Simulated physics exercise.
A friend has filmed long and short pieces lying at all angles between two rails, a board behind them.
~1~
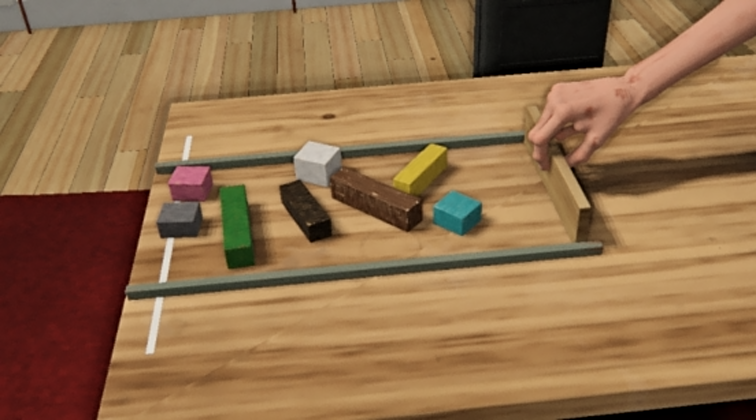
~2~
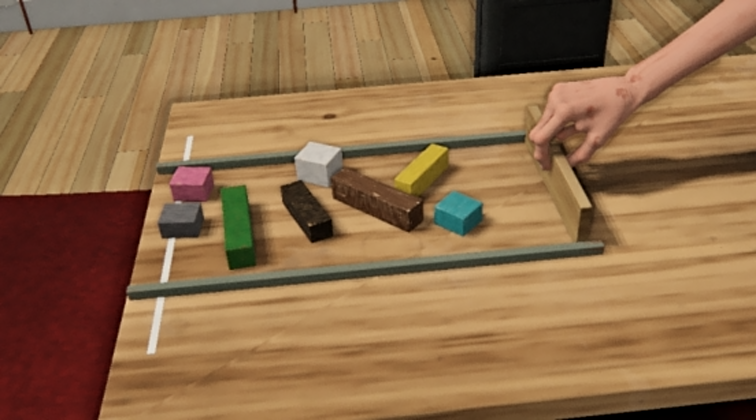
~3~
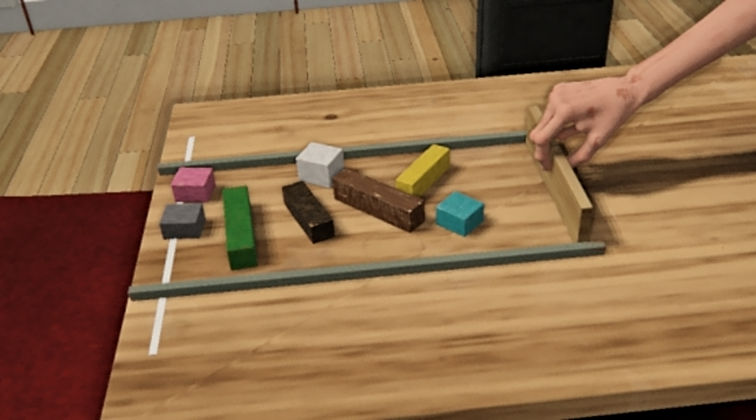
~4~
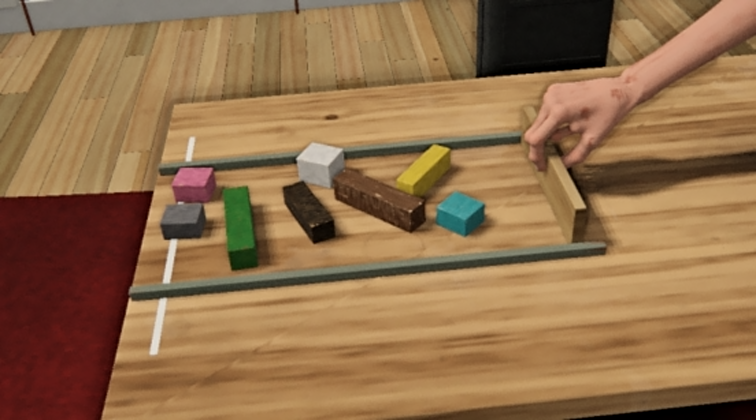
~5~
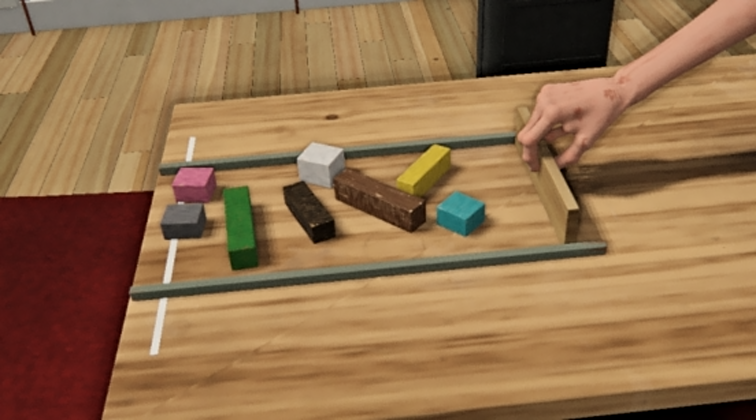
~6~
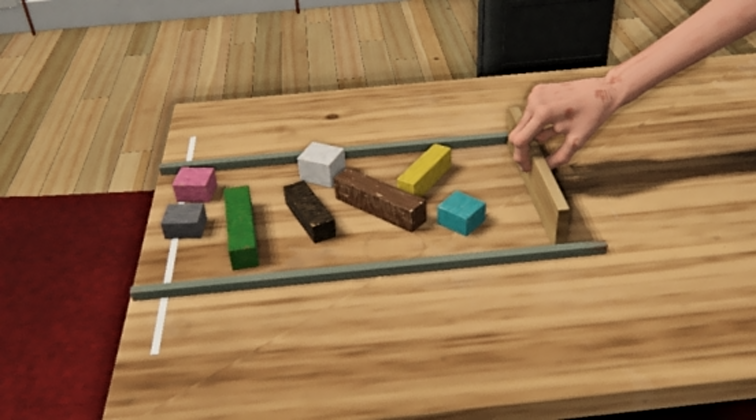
At the start, a hand holds a wooden board upright at the right of two rails, with long and short coloured pieces lying between them. The board stays still at first, then the hand slides it a short way left, while the pieces, including the nearby turquoise block, stay in place untouched.
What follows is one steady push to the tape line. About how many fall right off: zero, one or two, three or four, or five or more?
As it turns out, the number that fall off is five or more.
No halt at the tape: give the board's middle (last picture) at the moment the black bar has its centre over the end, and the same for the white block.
Its middle is around (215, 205) and around (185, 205).
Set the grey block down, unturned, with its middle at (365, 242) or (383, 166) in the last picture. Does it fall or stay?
Place by place, it falls; falls.
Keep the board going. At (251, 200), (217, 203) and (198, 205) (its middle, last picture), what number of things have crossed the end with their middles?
Place by place, 1, 3 and 4.
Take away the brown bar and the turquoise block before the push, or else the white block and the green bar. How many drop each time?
4 in the first case, 4 in the second.
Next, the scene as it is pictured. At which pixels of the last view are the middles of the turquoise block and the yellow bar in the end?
About (150, 256), and the other about (169, 198).
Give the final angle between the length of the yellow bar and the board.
About 0°.
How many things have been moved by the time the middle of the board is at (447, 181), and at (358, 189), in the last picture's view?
3 and 5.
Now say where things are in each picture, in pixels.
Grey block (180, 220); pink block (191, 184); green bar (237, 225); board (554, 171); tape (173, 226), in the first frame.
Pink block (192, 184); brown bar (376, 199), in the second frame.
Green bar (239, 226); white block (321, 165), in the third frame.
Grey block (184, 222); yellow bar (424, 173), in the fourth frame.
Pink block (195, 185); board (544, 173), in the fifth frame.
Grey block (184, 221); pink block (195, 185); green bar (241, 226); board (535, 173); tape (177, 226), in the sixth frame.
A little later, none off yet; grey block at rest near (184, 221); pink block at rest near (195, 185); green bar at rest near (241, 226).
Next, none off yet; grey block moving near (174, 221); pink block at rest near (195, 185); green bar shifted a little near (201, 228).
When it is over, the number that fall off is five or more; down, brown bar, white block, black bar, green bar, pink block and grey block.
